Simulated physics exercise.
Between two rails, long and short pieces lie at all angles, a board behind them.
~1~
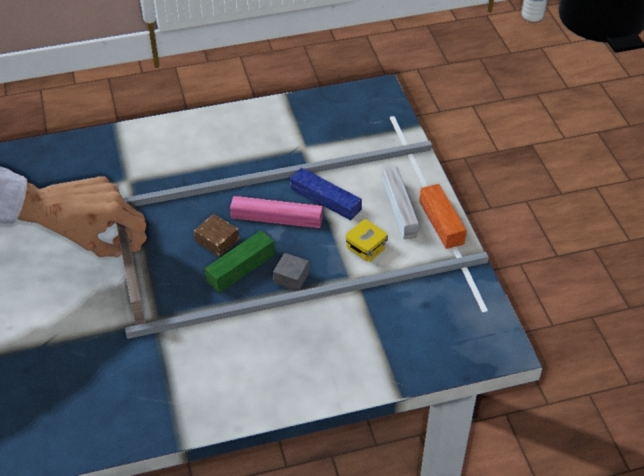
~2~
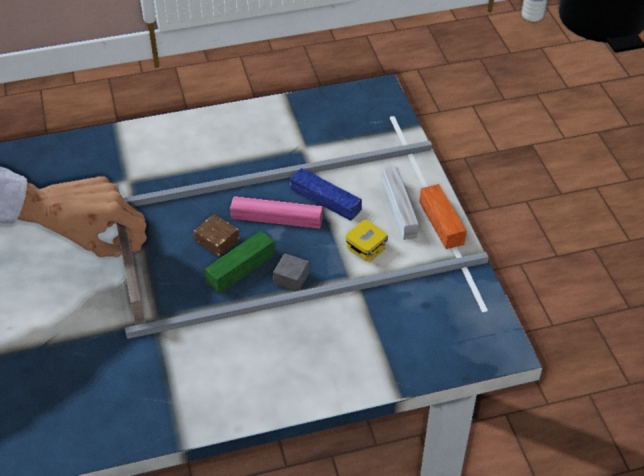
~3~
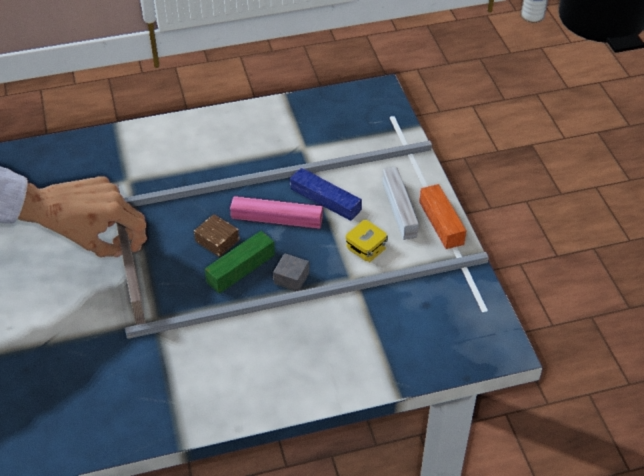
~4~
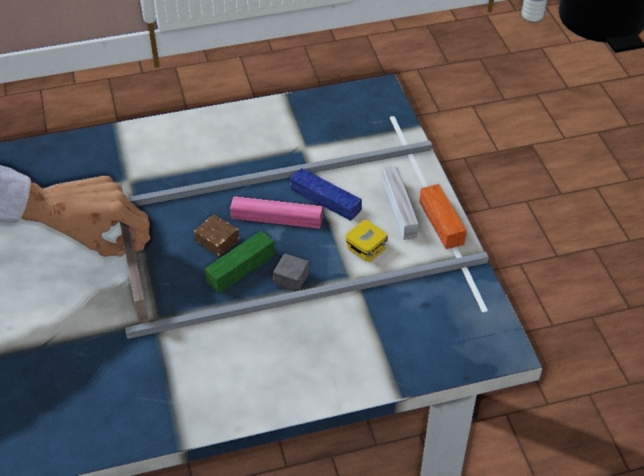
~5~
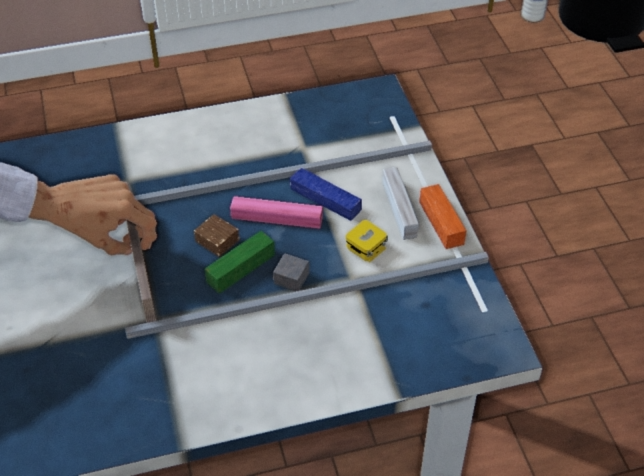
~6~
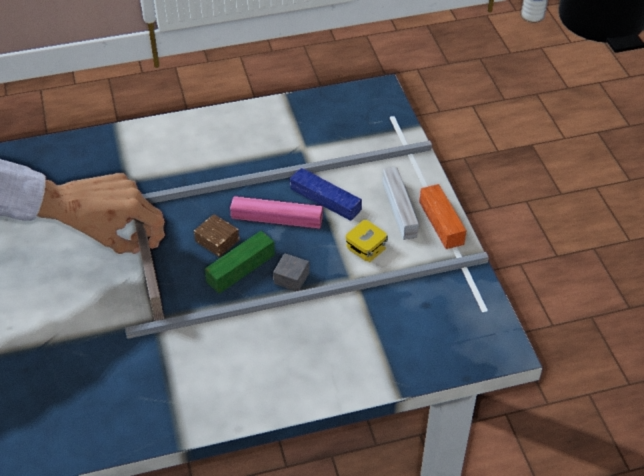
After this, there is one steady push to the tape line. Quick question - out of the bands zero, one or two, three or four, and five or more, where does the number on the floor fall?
The band is five or more.
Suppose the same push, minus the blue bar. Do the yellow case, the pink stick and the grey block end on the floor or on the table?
So the yellow case goes down, the pink stick goes down and the grey block keeps its place.
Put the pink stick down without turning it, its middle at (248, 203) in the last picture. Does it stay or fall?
It simply slips off.
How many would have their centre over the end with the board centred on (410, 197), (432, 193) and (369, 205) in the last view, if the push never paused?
First 2, then 6, finally 0.
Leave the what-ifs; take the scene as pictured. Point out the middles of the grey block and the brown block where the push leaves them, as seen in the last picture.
(479, 238) and (446, 194).
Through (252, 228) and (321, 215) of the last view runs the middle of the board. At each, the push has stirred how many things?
4, then 7.
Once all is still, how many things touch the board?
1 of them.
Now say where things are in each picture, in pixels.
In the first frame, orange bar (442, 216); white stick (400, 202); yellow case (366, 242); board (127, 253); tape (434, 206).
In the second frame, white stick (400, 203); board (127, 253).
In the third frame, yellow case (366, 242); blue bar (326, 194).
In the fourth frame, orange bar (442, 216); grey block (291, 273).
In the fifth frame, white stick (400, 203); brown block (217, 236).
In the sixth frame, orange bar (442, 216); white stick (400, 203); yellow case (366, 242); board (145, 249); tape (434, 206).
Soon after, none off yet; orange bar at rest near (442, 216); white stick at rest near (400, 203); yellow case at rest near (366, 242).
In the end, the number that fall off is five or more; gone, green bar, pink stick, blue bar, yellow case, white stick and orange bar.
